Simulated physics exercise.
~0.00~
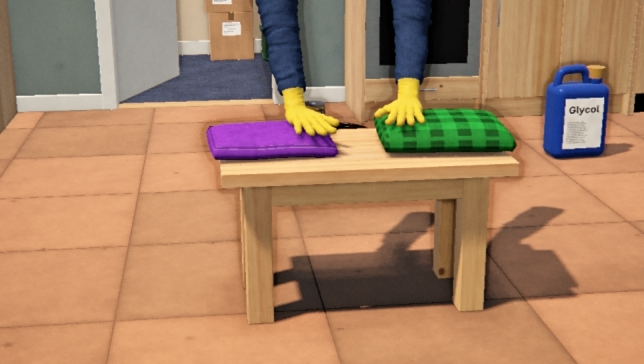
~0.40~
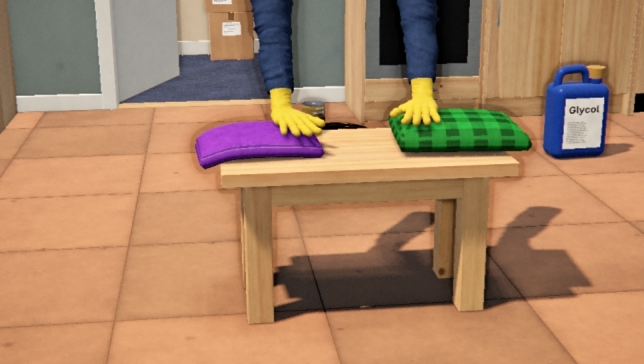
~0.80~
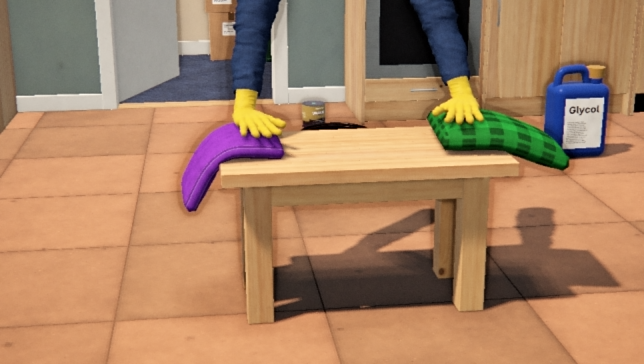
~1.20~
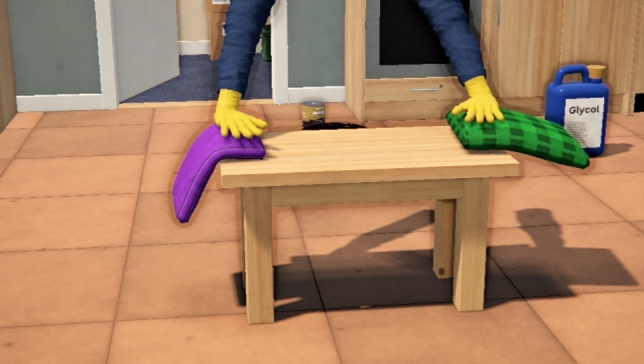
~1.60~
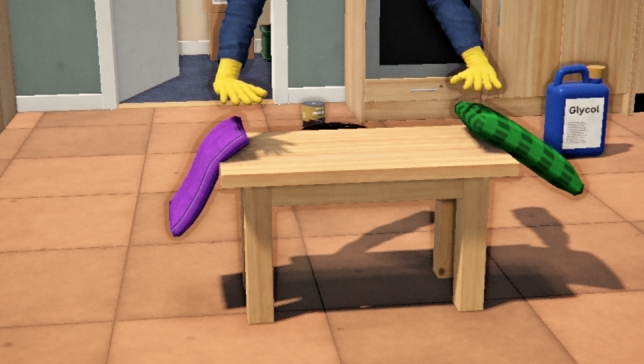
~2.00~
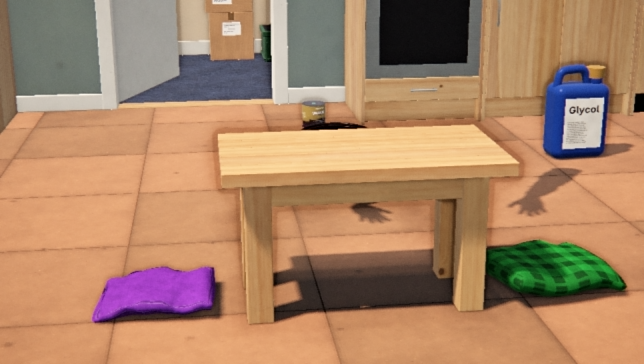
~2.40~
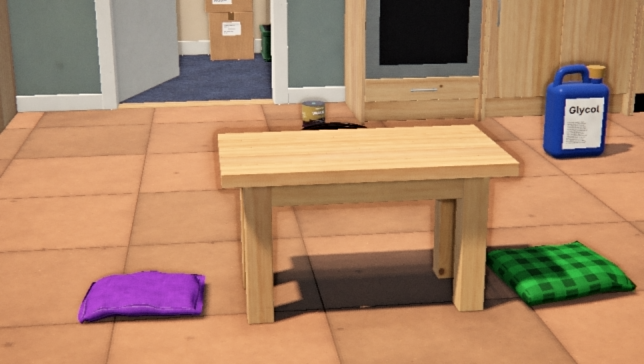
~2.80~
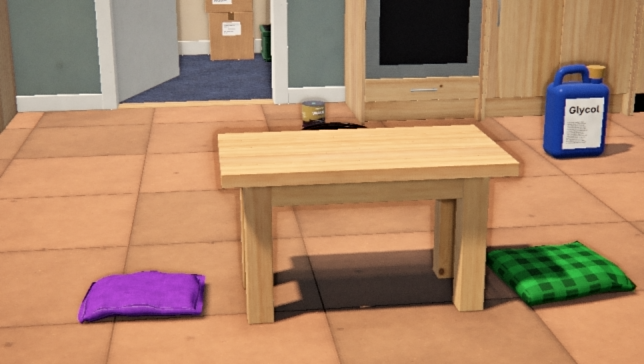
In a room with a tiled floor, two yellow-gloved hands pushed a purple cushion left and a green checked one right along a wooden bench until both drooped over the ends, then let go, and both dropped and lay on the floor.
